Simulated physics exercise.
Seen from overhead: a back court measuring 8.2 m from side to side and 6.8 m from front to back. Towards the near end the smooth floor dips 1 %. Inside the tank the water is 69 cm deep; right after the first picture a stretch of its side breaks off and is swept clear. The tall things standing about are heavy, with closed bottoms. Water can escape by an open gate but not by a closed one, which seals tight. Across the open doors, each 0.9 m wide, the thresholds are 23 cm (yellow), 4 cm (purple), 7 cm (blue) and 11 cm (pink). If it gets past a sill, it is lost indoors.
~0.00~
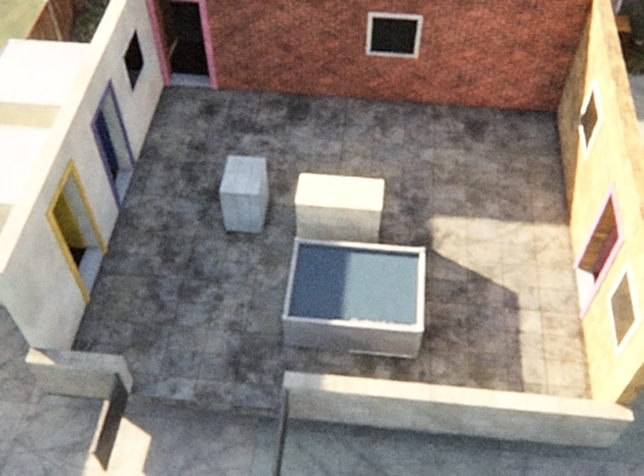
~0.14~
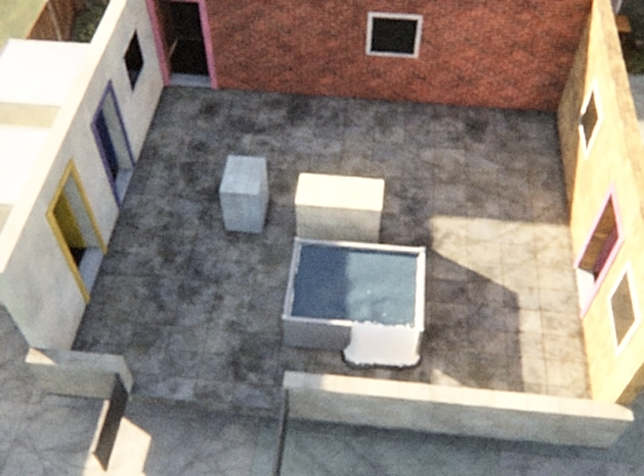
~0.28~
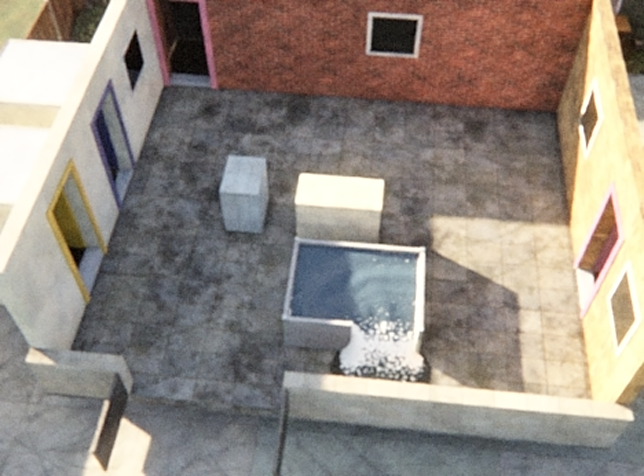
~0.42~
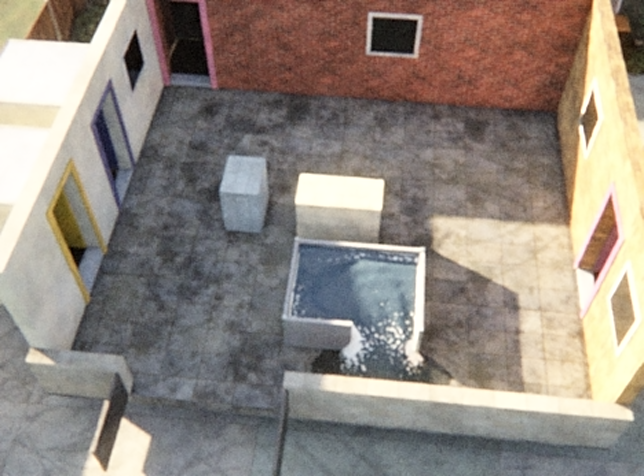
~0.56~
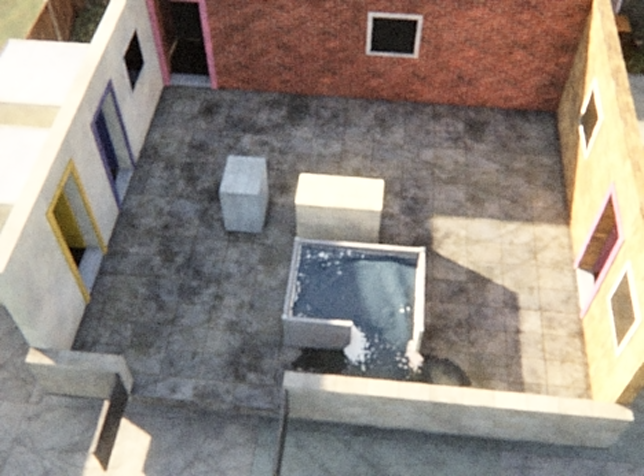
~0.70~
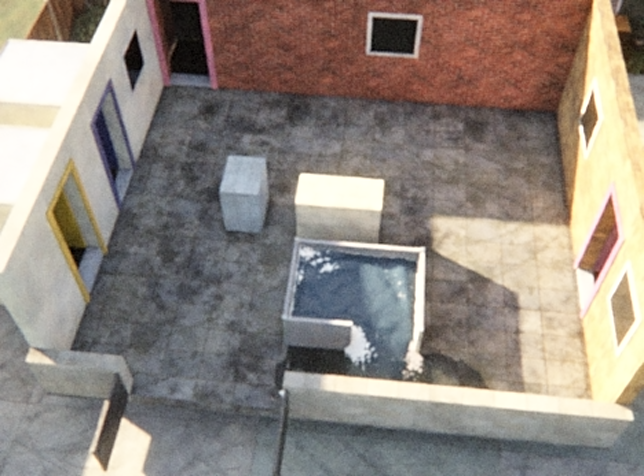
The clip shows a walled courtyard from above, with two pale blocks and a tank of still water; part of the tank's near side gives way, and water pours through the gap, foaming and spreading across the nearby floor.
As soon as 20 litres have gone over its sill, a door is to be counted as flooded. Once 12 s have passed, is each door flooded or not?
At that moment the yellow door is not flooded, the purple door is flooded, the blue door is not flooded, the pink door is not flooded.
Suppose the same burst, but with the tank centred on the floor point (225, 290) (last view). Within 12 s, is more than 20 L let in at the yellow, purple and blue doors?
Yellow stays inside, purple stays inside, blue stays inside, judged against that limit.
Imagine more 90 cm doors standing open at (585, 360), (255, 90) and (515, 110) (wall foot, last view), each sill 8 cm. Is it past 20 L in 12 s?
Check each in turn: The first succeeds, the second fails, the third fails.
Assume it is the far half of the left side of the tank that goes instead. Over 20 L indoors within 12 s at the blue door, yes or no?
Blue: Exceeds.
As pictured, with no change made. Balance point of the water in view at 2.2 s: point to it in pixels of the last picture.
The water is centred near (385, 342).
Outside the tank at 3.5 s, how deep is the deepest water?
Up to some 24 cm.
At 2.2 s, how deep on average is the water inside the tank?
Around 31 cm on average.
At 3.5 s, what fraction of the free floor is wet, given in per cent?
About 35 per cent.
After 1.4 s water covers 15 % of the floor and is deepest (50 cm) near (386, 404); yellow door not reached, purple door not reached, blue door not reached, pink door not reached.
After 2.2 s water covers 25 % of the floor and is deepest (36 cm) near (386, 393); yellow door not reached, purple door 7 cm at the sill, 0 L in, blue door not reached, pink door not reached.
After 3.5 s water covers 35 % of the floor and is deepest (24 cm) near (374, 403); yellow door 11 cm at the sill, 0 L in, purple door 9 cm at the sill, 14 L in, blue door not reached, pink door not reached.
After 7.0 s water covers 75 % of the floor and is deepest (12 cm) near (567, 422); yellow door 5 cm at the sill, 0 L in, purple door 5 cm at the sill, 34 L in, blue door 3 cm at the sill, 0 L in, pink door not reached.
After 12.0 s water covers 100 % of the floor and is deepest (6 cm) near (579, 423); yellow door 3 cm at the sill, 0 L in, purple door 3 cm at the sill, 37 L in, blue door 2 cm at the sill, 0 L in, pink door 3 cm at the sill, 0 L in.
